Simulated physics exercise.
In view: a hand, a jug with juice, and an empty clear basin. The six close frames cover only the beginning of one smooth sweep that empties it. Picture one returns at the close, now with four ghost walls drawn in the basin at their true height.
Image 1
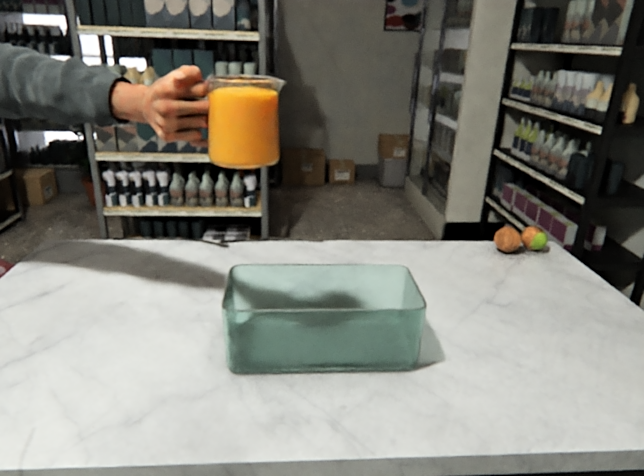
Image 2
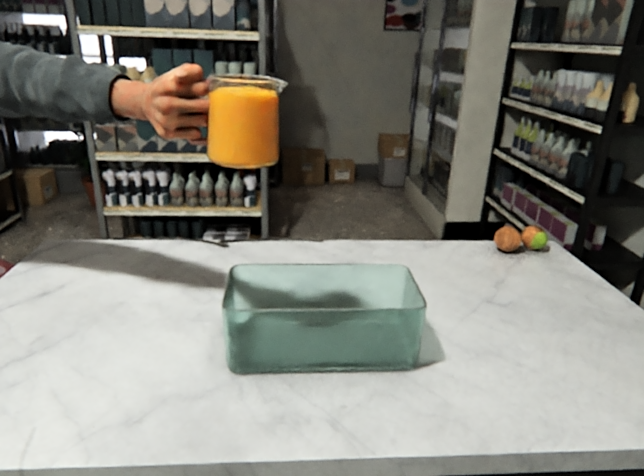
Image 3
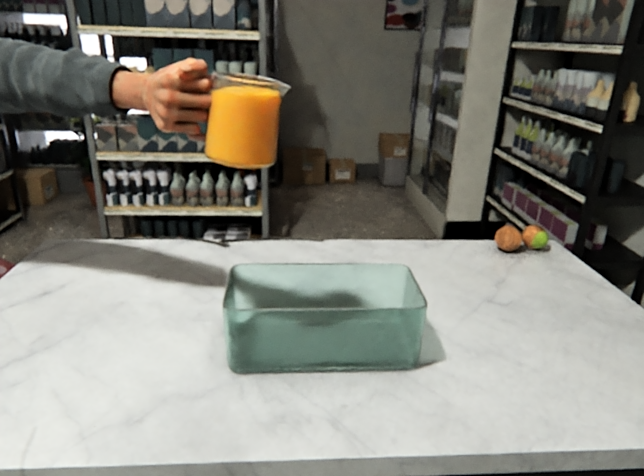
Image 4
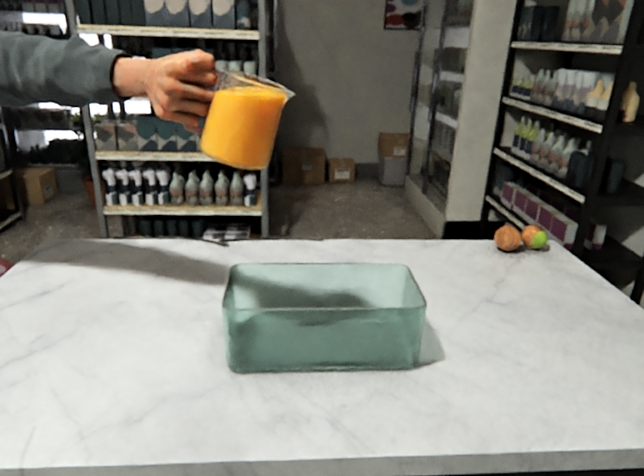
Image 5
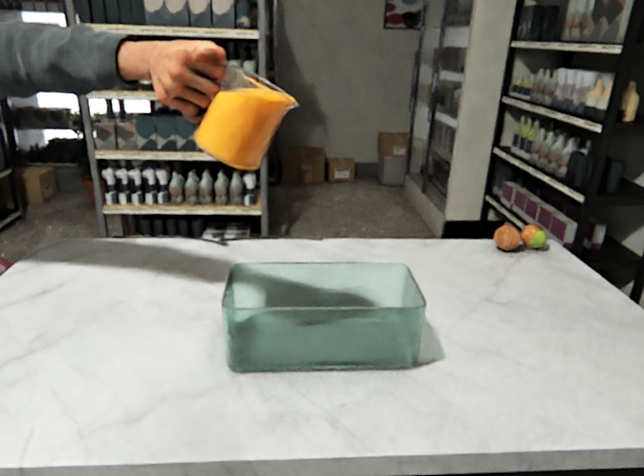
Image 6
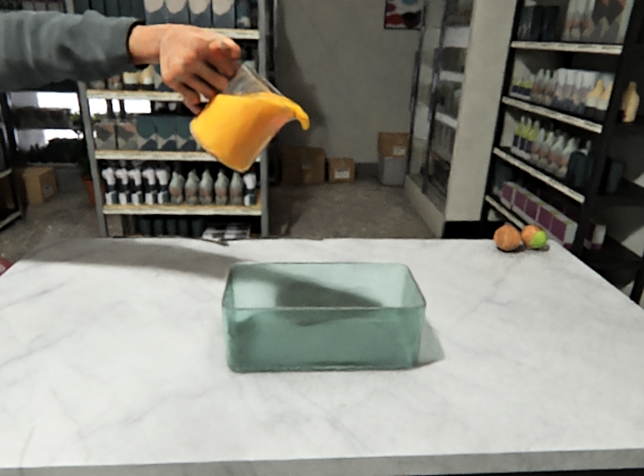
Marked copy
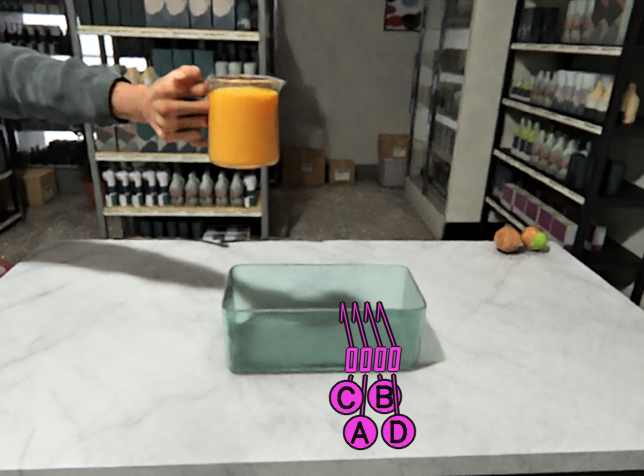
Hand holding a jug of orange juice above an empty clear basin, tilting it rightward until juice slips over the lip.
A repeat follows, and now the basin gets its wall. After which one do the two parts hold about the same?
I would pick position C.
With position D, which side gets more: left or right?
The left side.
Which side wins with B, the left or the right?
The left one.
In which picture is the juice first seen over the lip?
Picture 6.
In magenta, A at (365, 375); B at (379, 375); C at (351, 375); D at (393, 375).
With A, about 81 % ends left of the wall and 9 % right of it; 10 % is lost outside.
With B, about 86 % ends left of the wall and 7 % right of it; 7 % is lost outside.
With C, about 50 % ends left of the wall and 47 % right of it; 3 % is lost outside.
With D, about 85 % ends left of the wall and 10 % right of it; 5 % is lost outside.
